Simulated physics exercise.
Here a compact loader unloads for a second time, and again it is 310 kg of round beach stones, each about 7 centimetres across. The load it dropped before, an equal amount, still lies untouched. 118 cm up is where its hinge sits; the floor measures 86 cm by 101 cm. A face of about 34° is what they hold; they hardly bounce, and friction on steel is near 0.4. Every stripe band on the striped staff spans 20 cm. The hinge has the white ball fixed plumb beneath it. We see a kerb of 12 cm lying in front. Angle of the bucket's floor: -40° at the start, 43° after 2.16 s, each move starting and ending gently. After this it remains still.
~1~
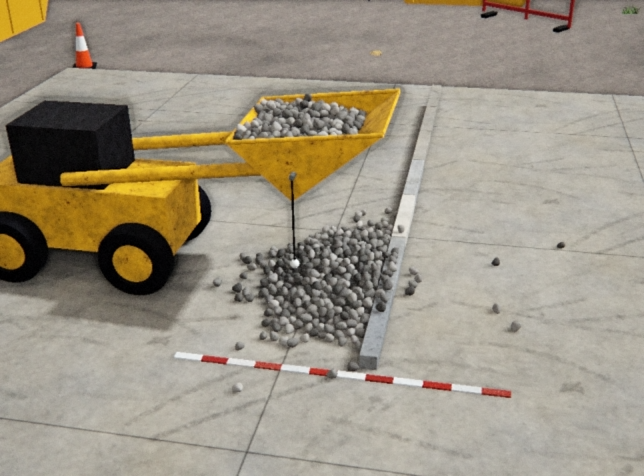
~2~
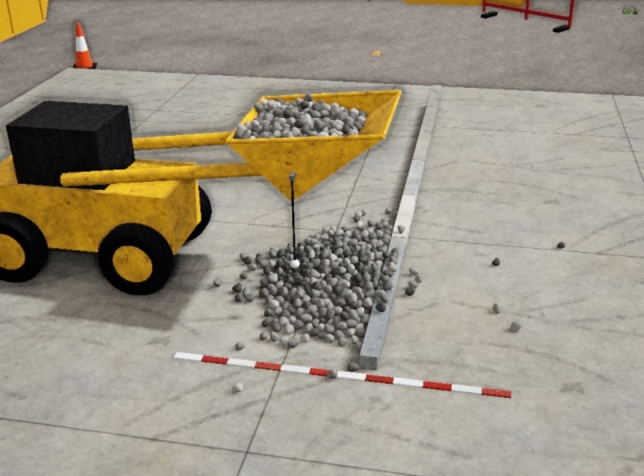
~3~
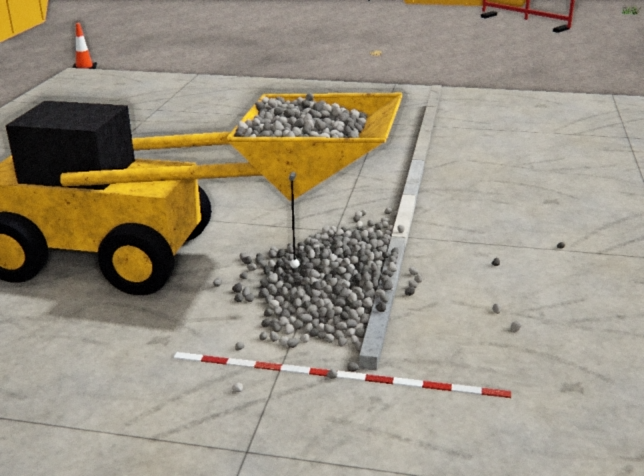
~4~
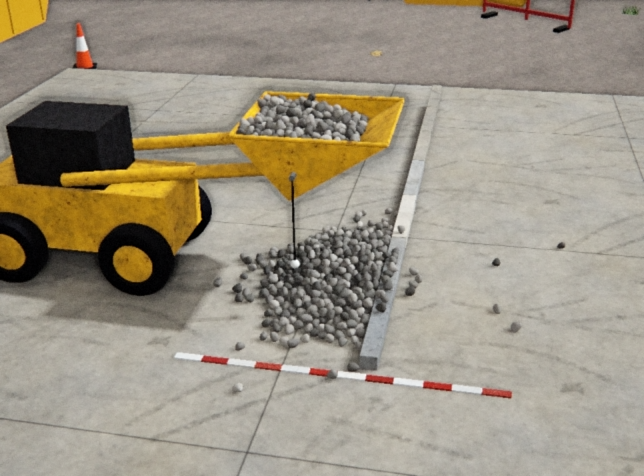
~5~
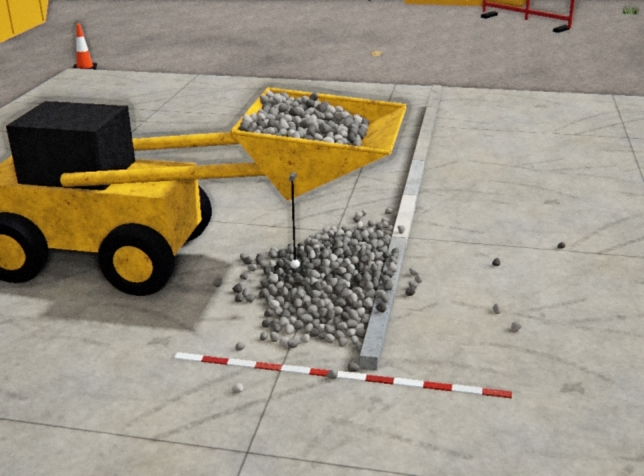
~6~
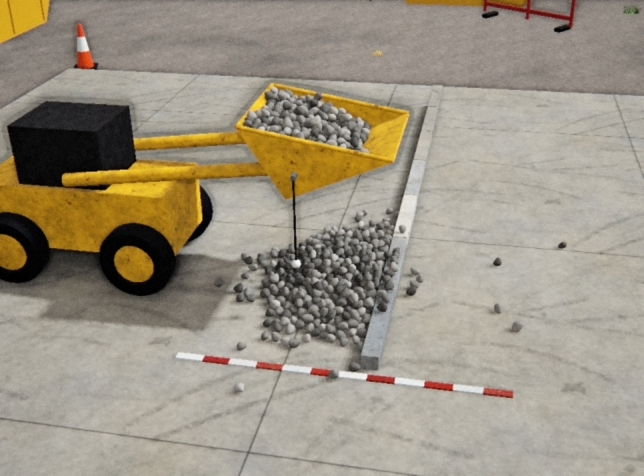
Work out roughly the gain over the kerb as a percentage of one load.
Close to 91 parts in a hundred.
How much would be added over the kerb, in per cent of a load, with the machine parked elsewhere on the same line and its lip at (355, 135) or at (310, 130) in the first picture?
Some 65 percent, and then 20 percent.
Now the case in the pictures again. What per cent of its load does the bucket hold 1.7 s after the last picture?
About 5 per cent is held.
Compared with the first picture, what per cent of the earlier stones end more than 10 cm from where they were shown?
I'd say roughly 0 per cent of them.
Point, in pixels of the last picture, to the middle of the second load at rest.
Around (448, 286) in the last picture.
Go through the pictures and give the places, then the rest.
Lip at (383, 136), floor tilted -40°, highest stones at (308, 107). The earlier load is highest near (348, 261), 22 cm above ground level, 99 % on this side of the kerb, 1 % over the kerb, in the first frame.
Lip at (383, 137), floor tilted -39°, highest stones at (302, 108), in the second frame.
Lip at (385, 140), floor tilted -37°, highest stones at (291, 107), in the third frame.
Lip at (387, 146), floor tilted -34°, highest stones at (284, 103), in the fourth frame.
Lip at (390, 153), floor tilted -30°, highest stones at (279, 101), in the fifth frame.
The bucket is at -24°, its lip at (393, 161); the top of the load is at (277, 99), in the sixth frame.
Then, 1.0 s after the last picture the floor is at 30°; in per cent of one load, 91 in the bucket, 106 on this side of the kerb, 3 over the kerb; the foremost stones are at (468, 282).
Then, 1.7 s after the last picture the floor is at 43°; in per cent of one load, 7 in the bucket, 121 on this side of the kerb, 72 over the kerb; the foremost stones are at (527, 290).
Then, 2.0 s after the last picture the floor is at 43°; in per cent of one load, 0 in the bucket, 109 on this side of the kerb, 91 over the kerb; the foremost stones are at (573, 294).
Then, 4.5 s after the last picture the floor is at 43°; in per cent of one load, 0 in the bucket, 107 on this side of the kerb, 93 over the kerb; the foremost stones are at (618, 322). Net gain over the kerb, 91.
